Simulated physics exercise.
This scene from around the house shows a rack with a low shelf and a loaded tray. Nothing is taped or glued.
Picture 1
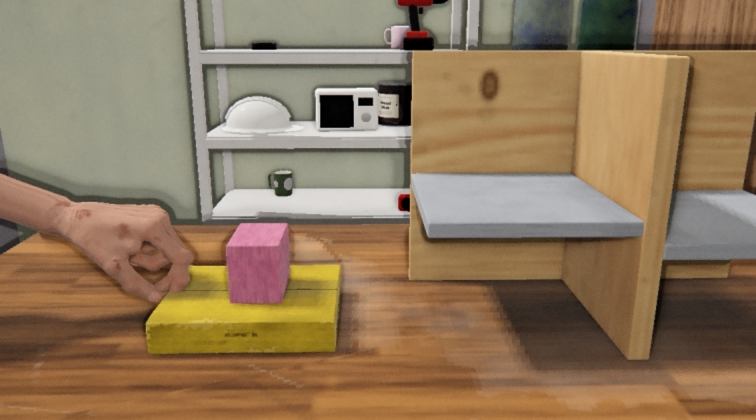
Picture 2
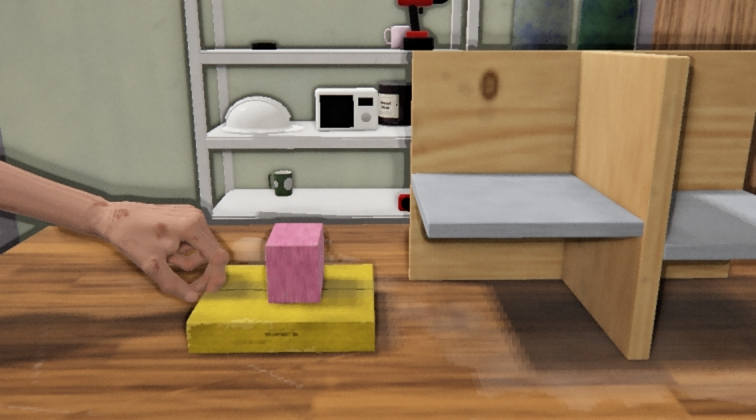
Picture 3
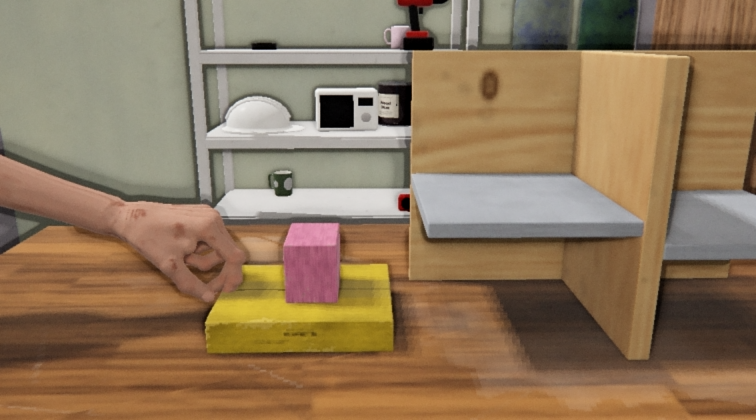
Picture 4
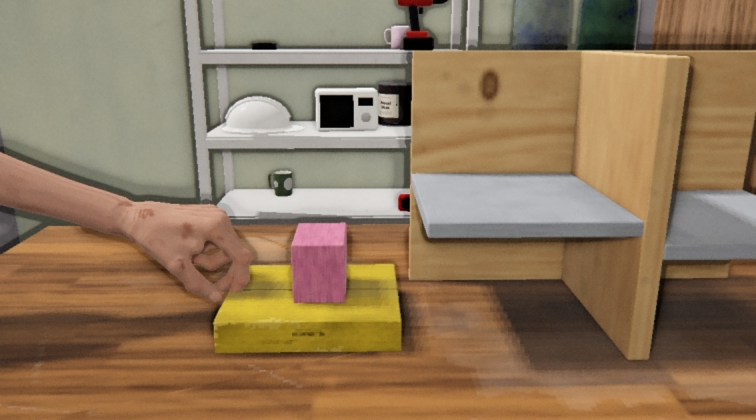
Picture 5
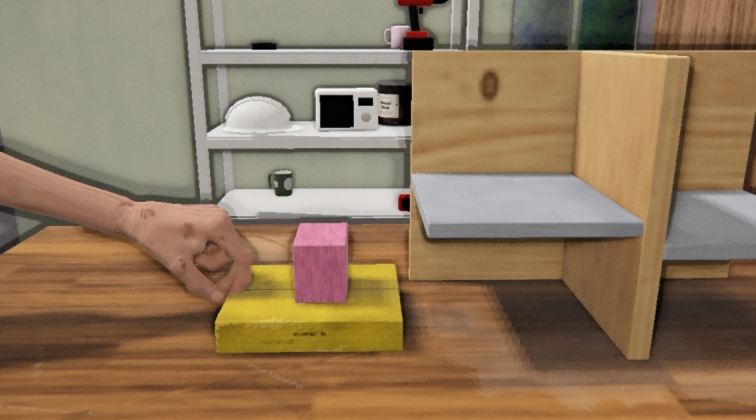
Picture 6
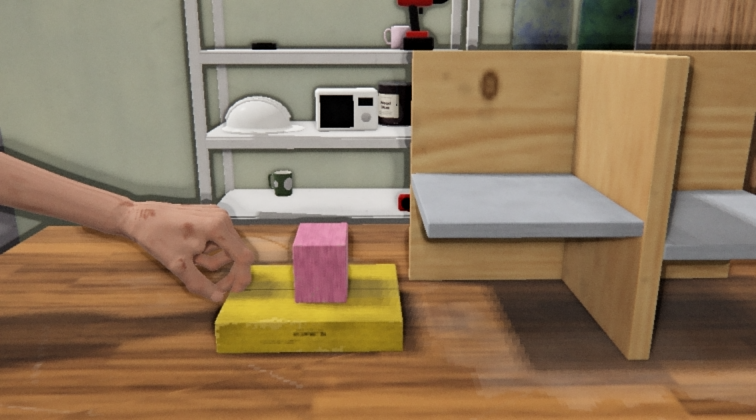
A pink block rode on top of a flat yellow box as a hand slid it a short way right across the wooden table, toward a gray shelf, then both stayed still.
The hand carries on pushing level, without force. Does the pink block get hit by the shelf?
No contact.
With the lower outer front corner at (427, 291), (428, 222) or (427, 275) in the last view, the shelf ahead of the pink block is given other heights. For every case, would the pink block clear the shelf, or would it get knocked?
Try by try, it hits the shelf; goes underneath; hits the shelf.
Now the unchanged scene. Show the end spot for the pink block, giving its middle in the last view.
It ends up around (509, 261).
Then, 0.82 s past the last view, pink block riding along near (399, 261).
Finally, the pink block rides in untouched, near (510, 261).
